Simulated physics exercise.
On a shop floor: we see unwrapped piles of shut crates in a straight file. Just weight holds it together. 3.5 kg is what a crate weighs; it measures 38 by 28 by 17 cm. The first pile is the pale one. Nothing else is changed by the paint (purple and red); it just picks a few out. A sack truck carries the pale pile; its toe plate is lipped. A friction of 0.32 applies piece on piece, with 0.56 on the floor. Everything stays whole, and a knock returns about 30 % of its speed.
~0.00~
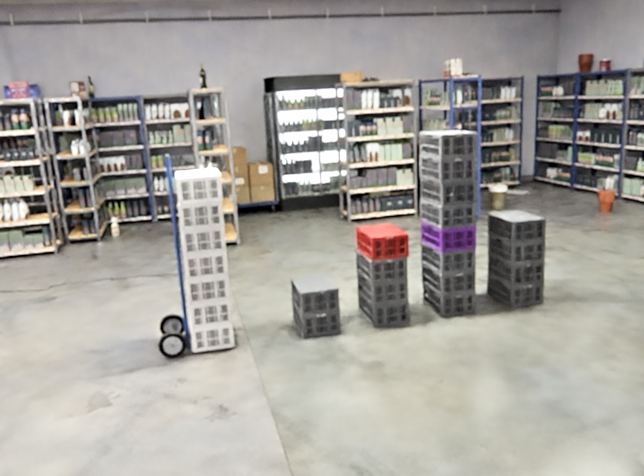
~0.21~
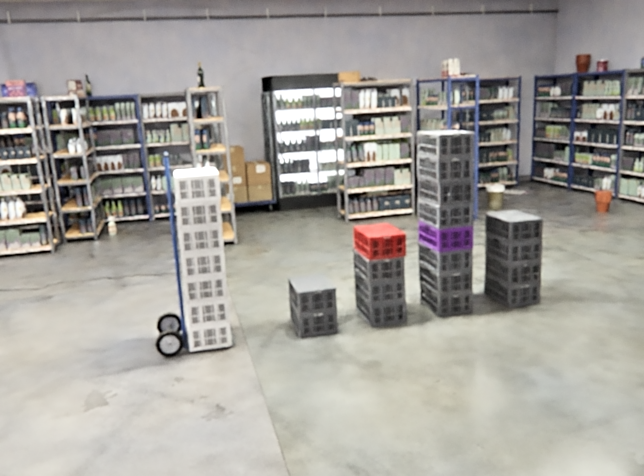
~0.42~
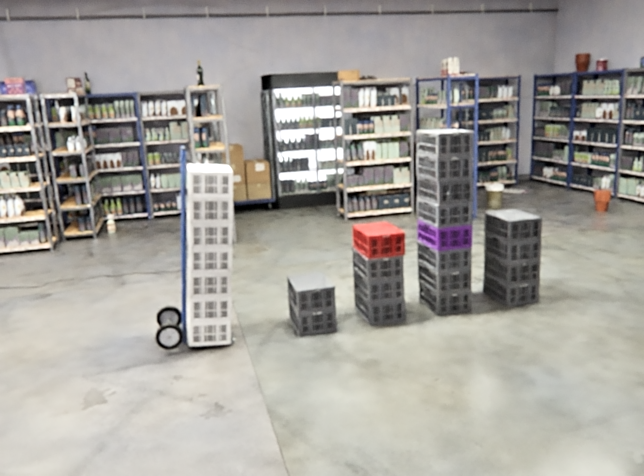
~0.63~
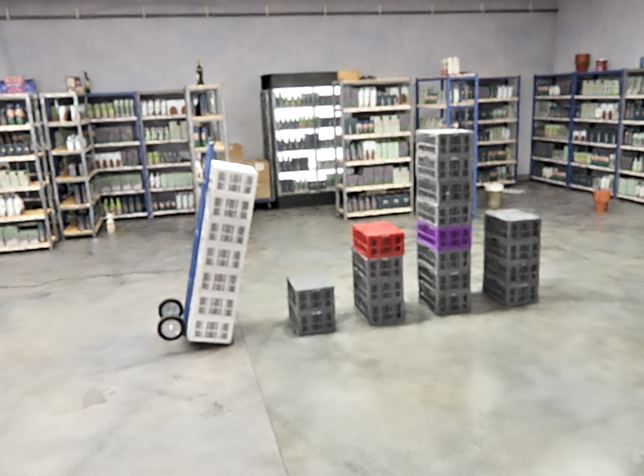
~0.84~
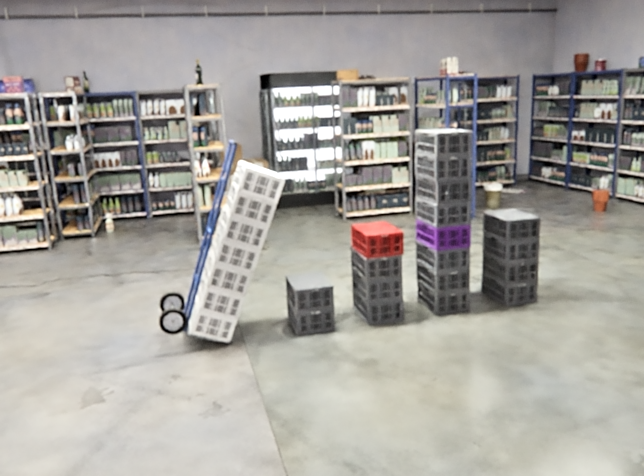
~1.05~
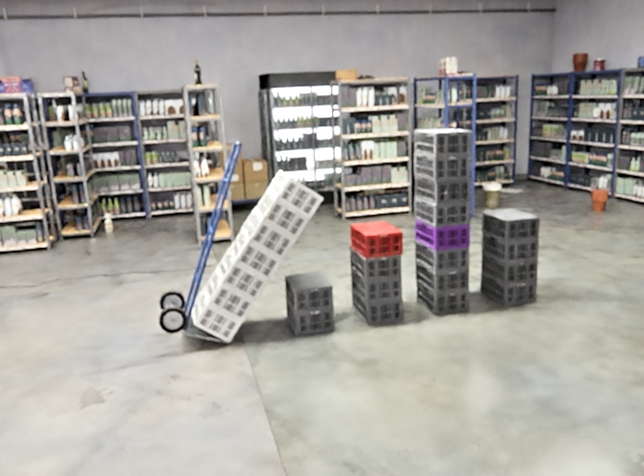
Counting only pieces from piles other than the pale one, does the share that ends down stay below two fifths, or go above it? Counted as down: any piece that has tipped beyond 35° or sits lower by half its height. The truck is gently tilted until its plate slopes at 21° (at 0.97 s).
It stays below two fifths.
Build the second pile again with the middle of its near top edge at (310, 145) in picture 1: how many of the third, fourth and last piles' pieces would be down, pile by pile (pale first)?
The tally would be third 3, then fourth 8, then last 4.
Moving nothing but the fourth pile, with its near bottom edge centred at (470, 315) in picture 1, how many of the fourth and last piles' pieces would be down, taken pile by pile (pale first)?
That gives fourth 0 and last 0.
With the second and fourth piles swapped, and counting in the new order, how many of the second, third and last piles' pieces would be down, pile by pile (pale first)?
Down per pile: Second 7, third 4, last 3.
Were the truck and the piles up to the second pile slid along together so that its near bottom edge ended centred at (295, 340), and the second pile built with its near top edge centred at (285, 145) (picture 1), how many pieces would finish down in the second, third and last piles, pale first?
Down by pile: Second 7, third 3, last 4.
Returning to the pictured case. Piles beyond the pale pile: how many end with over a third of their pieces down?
The count is 0.
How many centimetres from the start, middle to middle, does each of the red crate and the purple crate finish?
For red it's 30 cm, and for purple it's 0 cm.
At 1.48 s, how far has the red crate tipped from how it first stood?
I'd put it at roughly 10 degrees away from its starting angle.
Around 1.11 s, 7 of the pale pile down; none of the 18 other crates down.
Around 1.30 s, 7 of the pale pile down; none of the 18 other crates down, 2 disturbed; red crate displaced 11 cm.
Around 1.48 s, 7 of the pale pile down; none of the 18 other crates down, 5 disturbed; red crate tipped 8°; purple crate displaced 23 mm.
Finally (2.0 s), 7 of the pale pile down; none of the 18 other crates down, 5 disturbed; red crate tipped 9°; purple crate displaced 24 mm. That is 0 per cent. Seen by the last camera, middles, red crate near (408, 236), purple crate near (444, 232).
